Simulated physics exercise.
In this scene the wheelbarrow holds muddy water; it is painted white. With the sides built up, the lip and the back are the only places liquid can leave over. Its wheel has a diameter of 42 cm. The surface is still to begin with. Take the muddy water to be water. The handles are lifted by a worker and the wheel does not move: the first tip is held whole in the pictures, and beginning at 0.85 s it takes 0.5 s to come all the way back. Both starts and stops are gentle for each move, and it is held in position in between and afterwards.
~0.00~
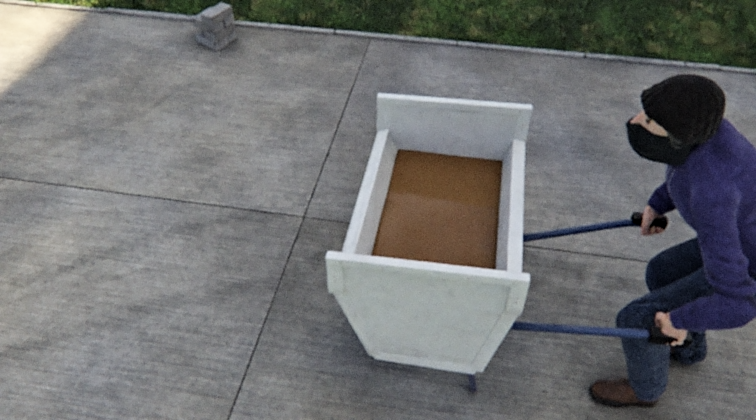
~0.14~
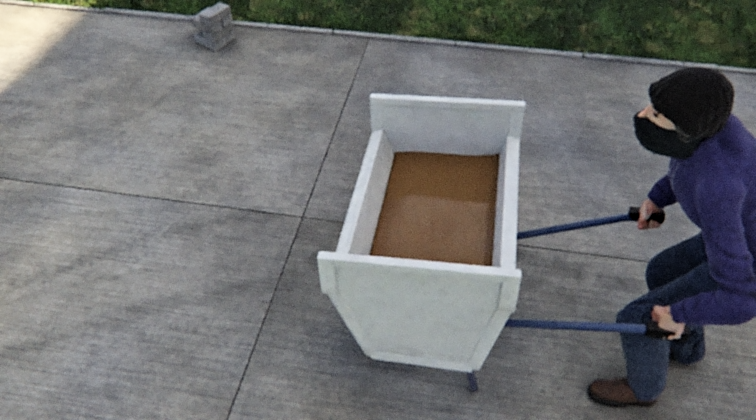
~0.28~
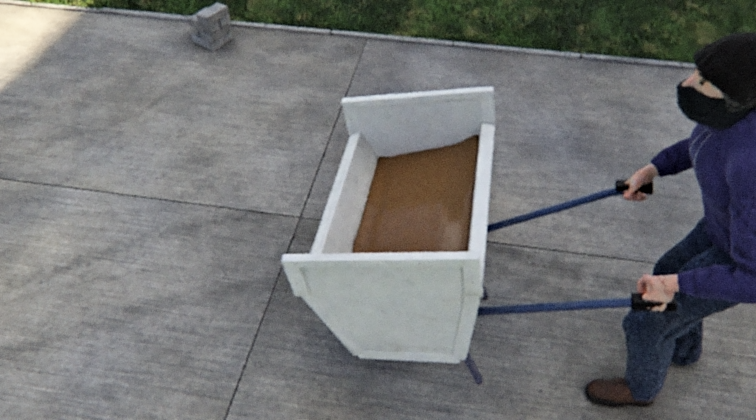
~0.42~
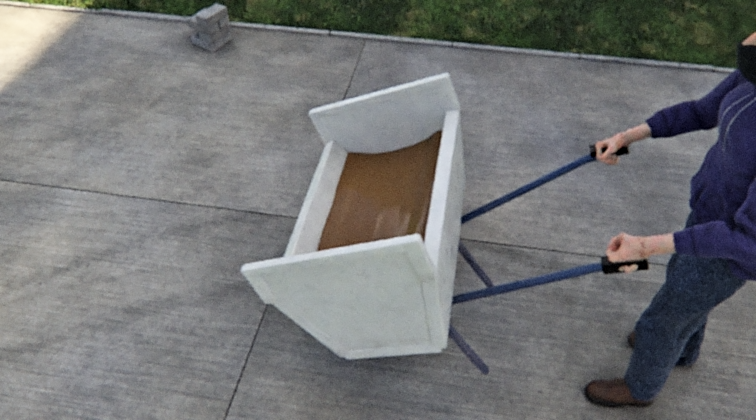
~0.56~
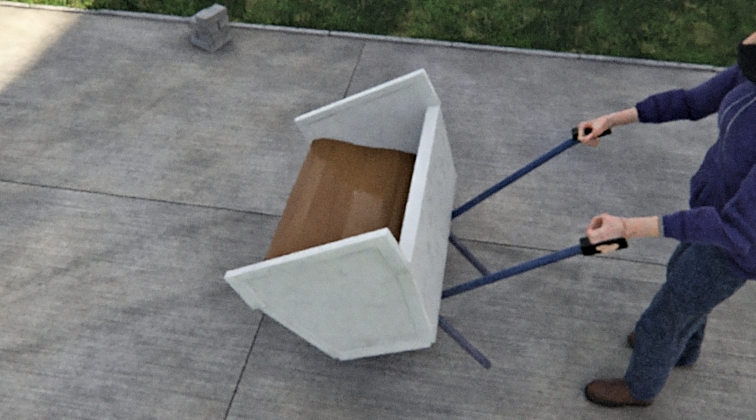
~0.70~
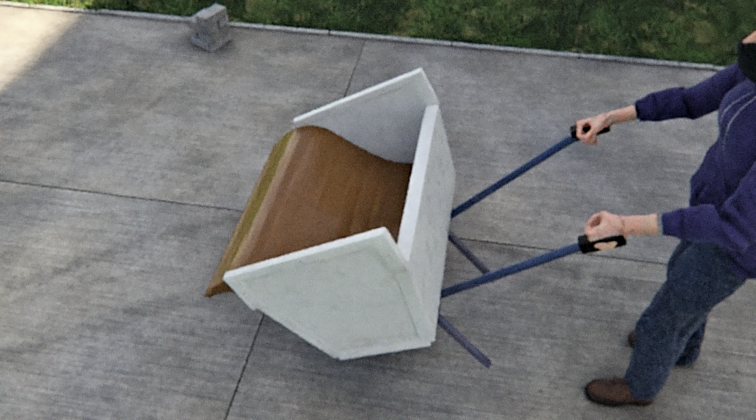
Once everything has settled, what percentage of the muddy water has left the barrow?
About 42 per cent.
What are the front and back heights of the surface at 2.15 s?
About 20 cm in front, about 6 cm behind.
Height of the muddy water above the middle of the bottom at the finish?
Close to 12 cm of depth there.
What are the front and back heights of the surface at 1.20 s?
Around 22 cm toward the front, with 6 cm behind.
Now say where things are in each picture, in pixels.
It reaches (422, 154) at the front; it reaches (483, 161) at the back; the lip is at (345, 285); the front is on the left, in the first frame.
It reaches (417, 155) at the front; it reaches (479, 158) at the back; it has turned 2° nose down, in the second frame.
It reaches (398, 158) at the front; it reaches (457, 145) at the back; it has turned 10° nose down, in the third frame.
It reaches (374, 156) at the front; it reaches (429, 139) at the back; it has turned 22° nose down, in the fourth frame.
It reaches (356, 146) at the front; it has turned 28° nose down, in the fifth frame.
It reaches (352, 142) at the front; it has turned 28° nose down; the lip is at (263, 298); muddy water is coming out, 11 per cent so far, in the sixth frame.
After 1.20 s the barrow is at 4° forwards, the surface stands 6 cm at the back and 22 cm at the front; 35 per cent has gone, over the front.
After 1.70 s the surface stands 25 cm at the back and 6 cm at the front; 38 per cent has gone, over the front.
After 2.15 s the surface stands 6 cm at the back and 20 cm at the front; 41 per cent has gone, over the front.
After 4.24 s 42 per cent has gone, over the front, 29 of 69 litres.
